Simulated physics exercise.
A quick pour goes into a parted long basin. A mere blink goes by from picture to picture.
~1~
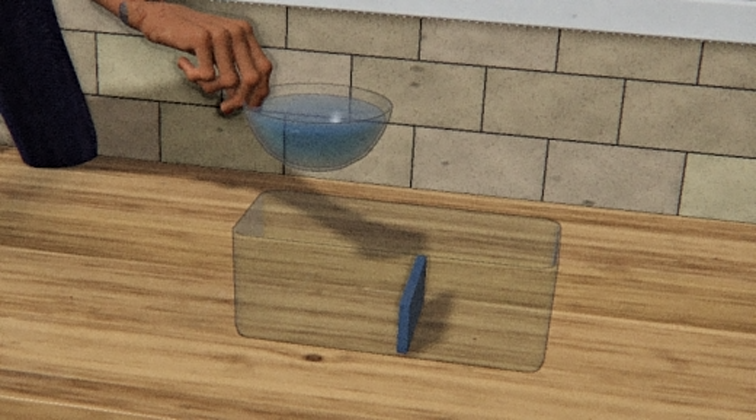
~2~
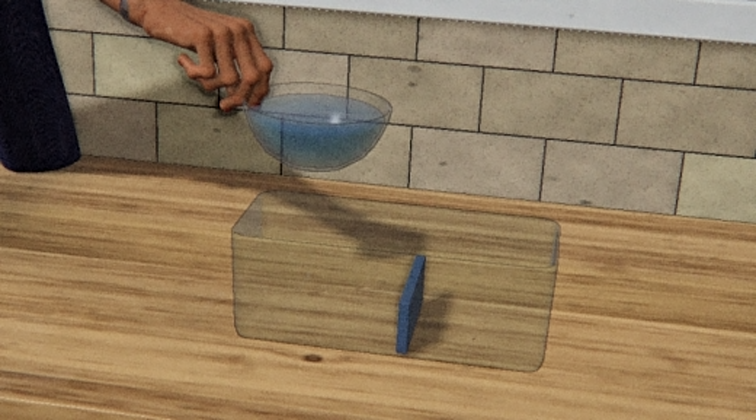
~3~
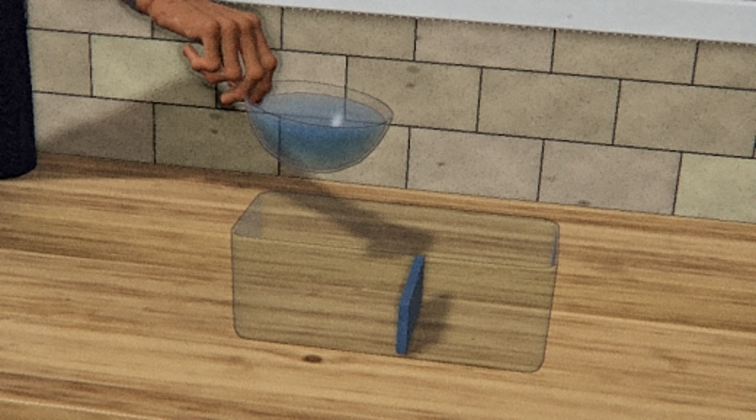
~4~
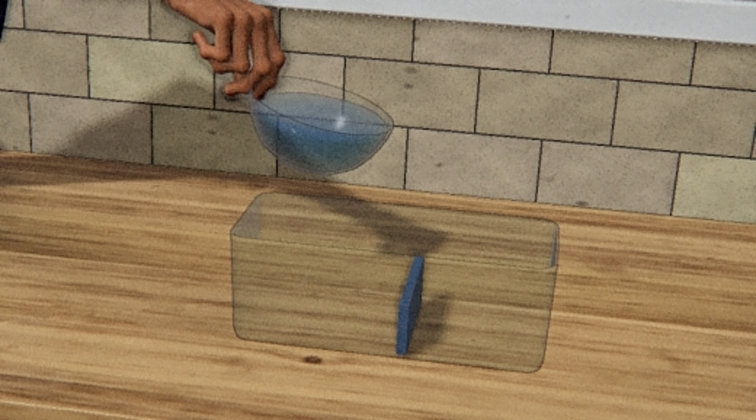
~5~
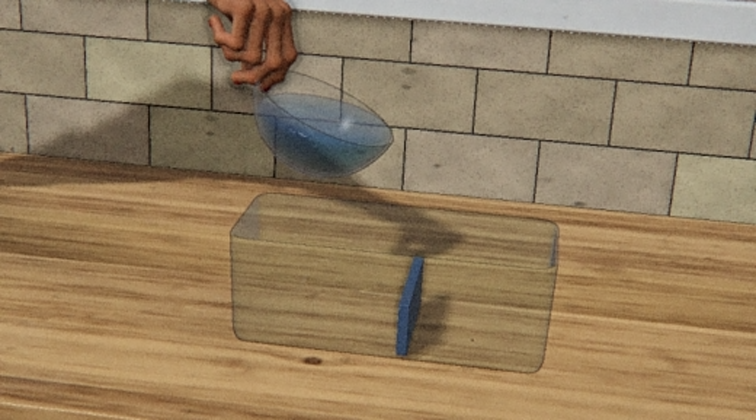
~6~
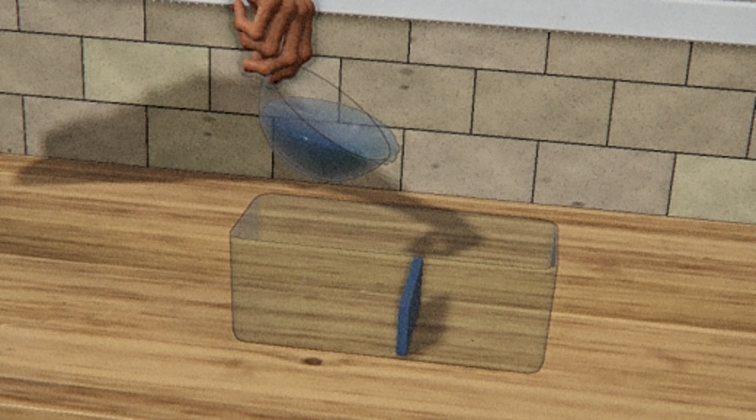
On a light wooden counter before a beige tiled wall, seen from slightly above, a clear rectangular basin holds an upright blue divider right of its middle. Above it, a hand at the left grips a clear bowl of blue liquid, with a dark blue shape at far left. The hand moves right, tilting the bowl rightward with increasing steepness, while the dark shape slides out of view left and the tiles edge slightly left.
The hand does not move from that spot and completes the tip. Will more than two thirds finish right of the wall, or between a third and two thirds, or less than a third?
Right of the wall there will be between a third and two thirds.
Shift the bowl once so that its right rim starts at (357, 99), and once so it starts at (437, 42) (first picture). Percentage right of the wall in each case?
In turn 10 % and 85 %.
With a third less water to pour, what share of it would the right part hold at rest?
It comes to around 35 percent.
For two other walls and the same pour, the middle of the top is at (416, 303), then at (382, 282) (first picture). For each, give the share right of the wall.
First try: Roughly 45 per cent; second try: 80 per cent.
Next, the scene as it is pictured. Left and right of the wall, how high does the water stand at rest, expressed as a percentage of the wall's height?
Left 20 per cent, right 30.
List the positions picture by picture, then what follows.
In the first frame, tilt 0°; pouring edge (391, 111); surface from (252, 104) to (387, 117); the long basin's rim runs from (248, 212) to (559, 246); the wall's top is at (414, 280).
In the second frame, tilt 2°; pouring edge (390, 113); surface from (251, 103) to (386, 118).
In the third frame, tilt 6°; pouring edge (391, 119); surface from (252, 101) to (387, 122).
In the fourth frame, tilt 13°; pouring edge (392, 130); surface from (256, 99) to (389, 126).
In the fifth frame, tilt 23°; pouring edge (391, 143); surface from (260, 99) to (384, 133); 2 per cent is over the edge.
In the sixth frame, tilt 34°; pouring edge (388, 157); surface from (265, 102) to (370, 136); 9 per cent is over the edge.
A moment on, the bowl is tipped on its side and 6 per cent is still to pour, 31 is left of the wall and 44 right of it.
Next, the bowl is tipped on its side and 0 per cent is still to pour, 48 is left of the wall and 44 right of it.
Then the bowl is tipped on its side and 0 per cent is still to pour, 49 is left of the wall and 47 right of it.
Later the bowl is tipped on its side and 0 per cent is still to pour, 51 is left of the wall and 47 right of it.
In the end 51 per cent lies left of the wall, 47 right of it and 2 outside.
